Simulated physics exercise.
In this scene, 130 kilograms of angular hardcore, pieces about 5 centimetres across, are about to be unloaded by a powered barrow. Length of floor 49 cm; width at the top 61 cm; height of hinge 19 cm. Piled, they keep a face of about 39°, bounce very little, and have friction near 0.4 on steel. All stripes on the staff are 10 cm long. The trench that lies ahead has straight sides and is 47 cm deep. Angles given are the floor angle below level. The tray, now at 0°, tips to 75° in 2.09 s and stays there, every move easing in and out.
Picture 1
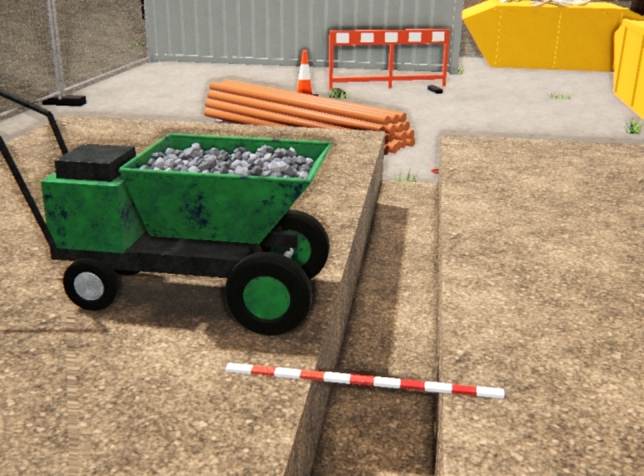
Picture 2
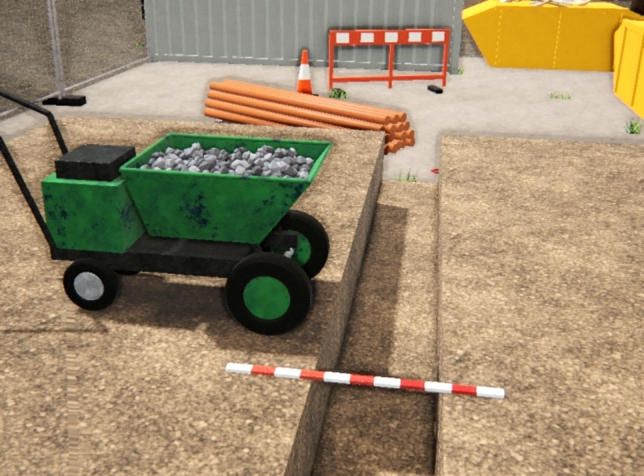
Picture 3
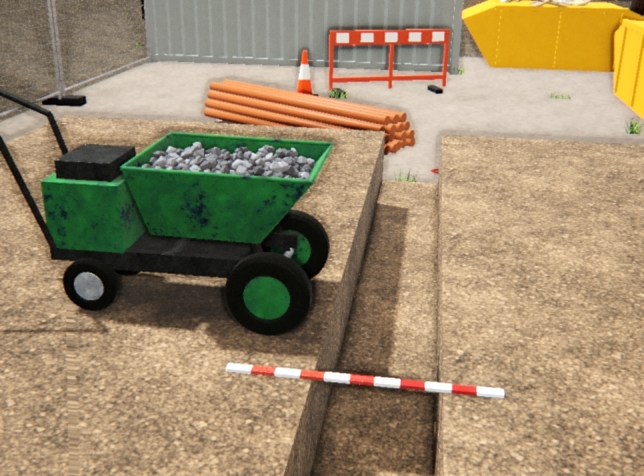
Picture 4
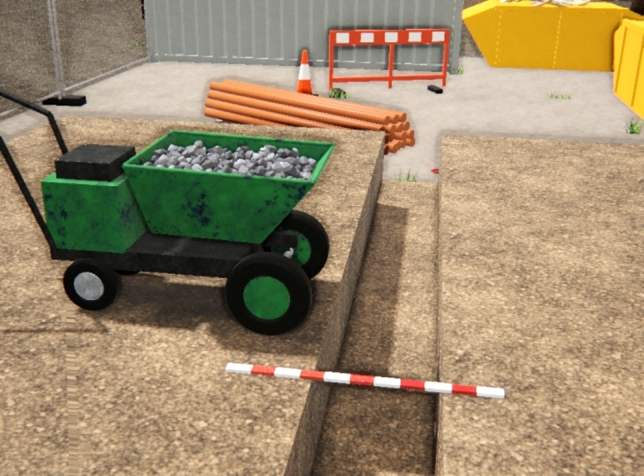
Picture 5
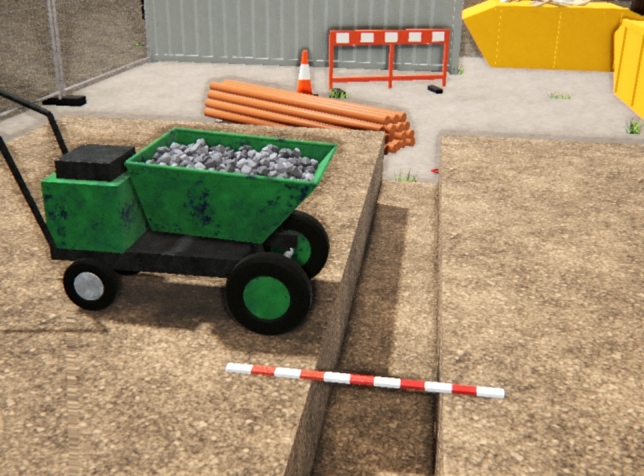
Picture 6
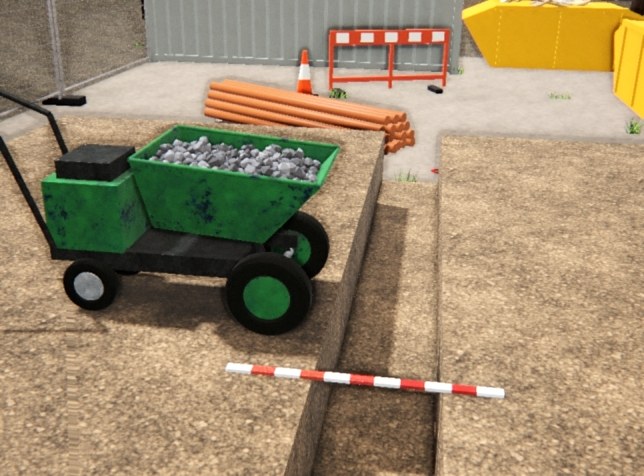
Green powered barrow standing beside a straight trench, its tray of grey stones tilting very slightly down towards the right.
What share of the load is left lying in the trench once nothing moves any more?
About 84 per cent.
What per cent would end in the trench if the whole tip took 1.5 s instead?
Estimate: About 80 %.
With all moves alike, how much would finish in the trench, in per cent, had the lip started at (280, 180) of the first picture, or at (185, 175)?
Roughly 100 in a hundred from the first, 50 in a hundred from the second.
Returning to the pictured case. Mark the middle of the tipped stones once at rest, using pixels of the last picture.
Centre estimate: Around (414, 385).
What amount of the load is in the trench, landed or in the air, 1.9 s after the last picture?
By that moment, roughly 30 per cent of the load.
Then, 1.3 s after the last picture the floor is at 63°, 99 % in the tray, 1 % in the trench; the foremost stones are at (418, 306).
Then, 1.9 s after the last picture the floor is at 75°, 58 % in the tray, 30 % in the trench, 12 % past the trench; the foremost stones are at (525, 312).
Then, 2.2 s after the last picture the floor is at 75°, 34 % in the tray, 50 % in the trench, 16 % past the trench; the foremost stones are at (553, 310).
Then, 4.2 s after the last picture the floor is at 75°, 0 % in the tray, 84 % in the trench, 16 % past the trench; the foremost stones are at (556, 314).
